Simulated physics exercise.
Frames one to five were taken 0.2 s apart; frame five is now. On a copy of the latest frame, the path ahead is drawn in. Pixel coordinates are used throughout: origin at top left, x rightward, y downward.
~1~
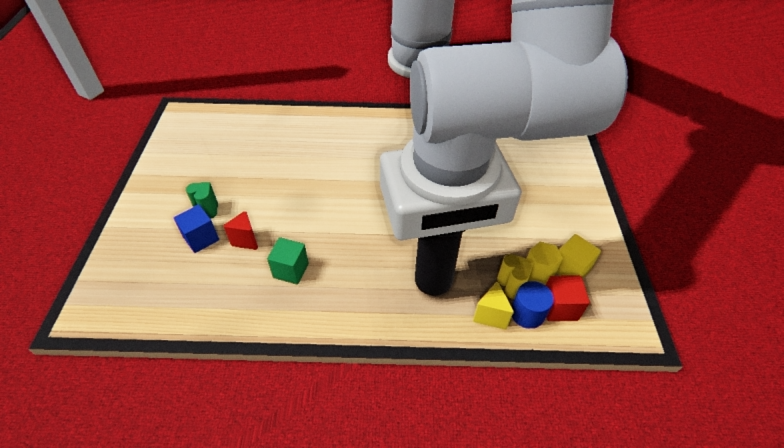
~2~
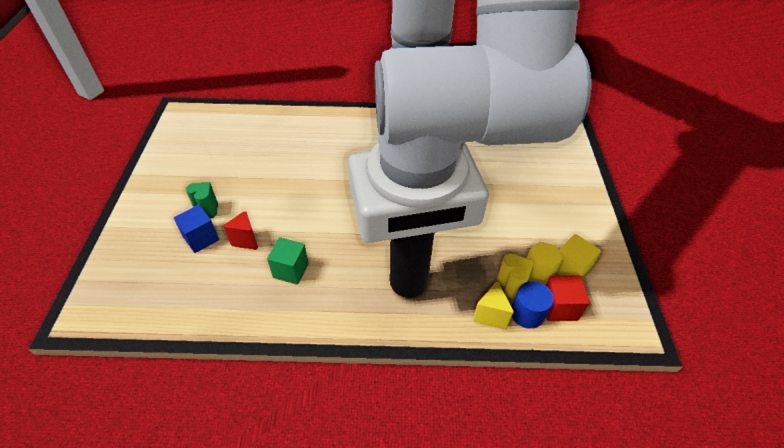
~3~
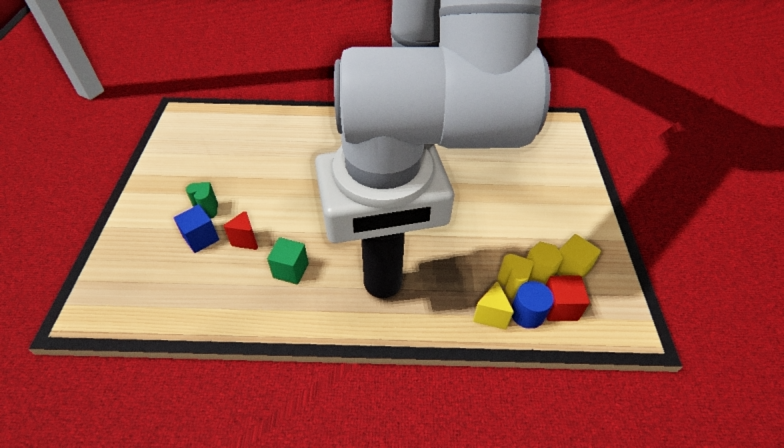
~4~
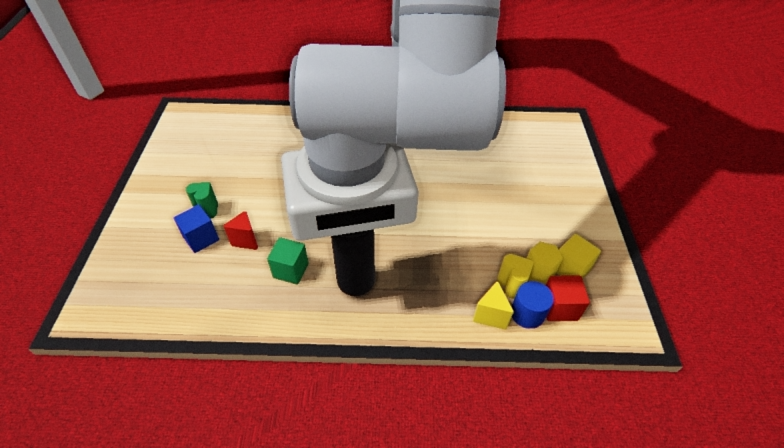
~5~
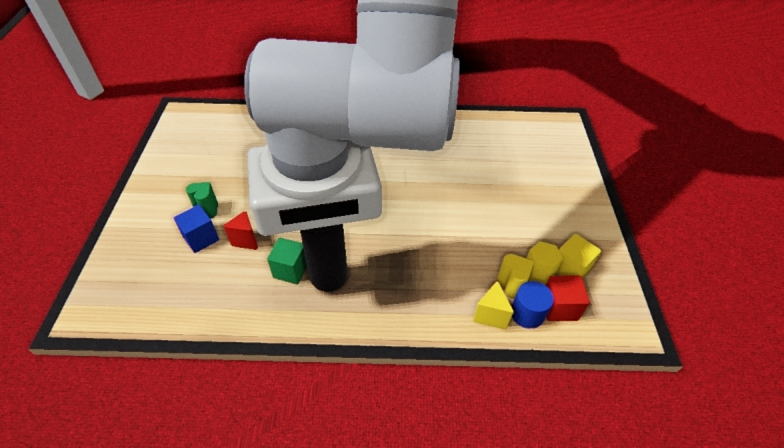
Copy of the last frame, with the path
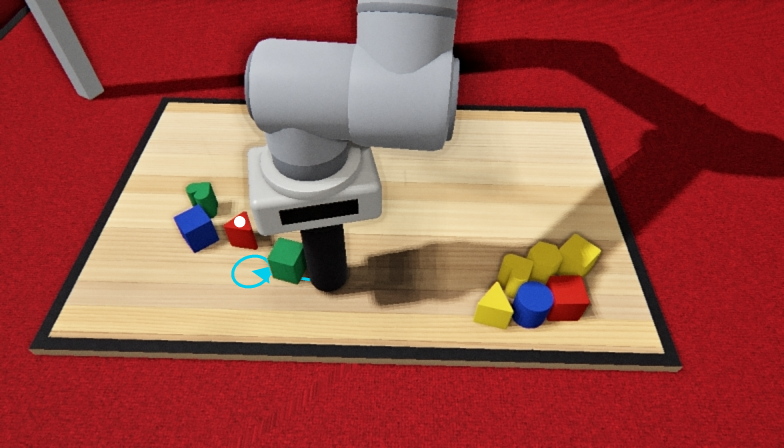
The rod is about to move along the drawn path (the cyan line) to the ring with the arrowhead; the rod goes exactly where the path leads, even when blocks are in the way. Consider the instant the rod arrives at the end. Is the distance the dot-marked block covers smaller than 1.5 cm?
No
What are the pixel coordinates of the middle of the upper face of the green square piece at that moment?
Somewhere near (227, 230).
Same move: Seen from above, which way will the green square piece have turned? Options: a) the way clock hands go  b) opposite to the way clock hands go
a (the way clock hands go)
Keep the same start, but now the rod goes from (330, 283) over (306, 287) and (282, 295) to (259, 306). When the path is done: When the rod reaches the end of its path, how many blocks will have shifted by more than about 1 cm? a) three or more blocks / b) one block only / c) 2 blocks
b (one block only)
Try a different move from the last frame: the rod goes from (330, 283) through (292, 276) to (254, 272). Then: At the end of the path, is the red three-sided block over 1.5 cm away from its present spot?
Yes, that is how it ends up.
Drawn move, from (330, 283) to (252, 271); the dot is on the red three-sided block.
What follows on the original path. Halfway along, rod at (287, 271); green square piece at (258, 241), turned 25° clockwise.
At the end, rod at (250, 265); blue square piece still; red three-sided block at (224, 209); green square piece at (227, 230), turned 55° clockwise.
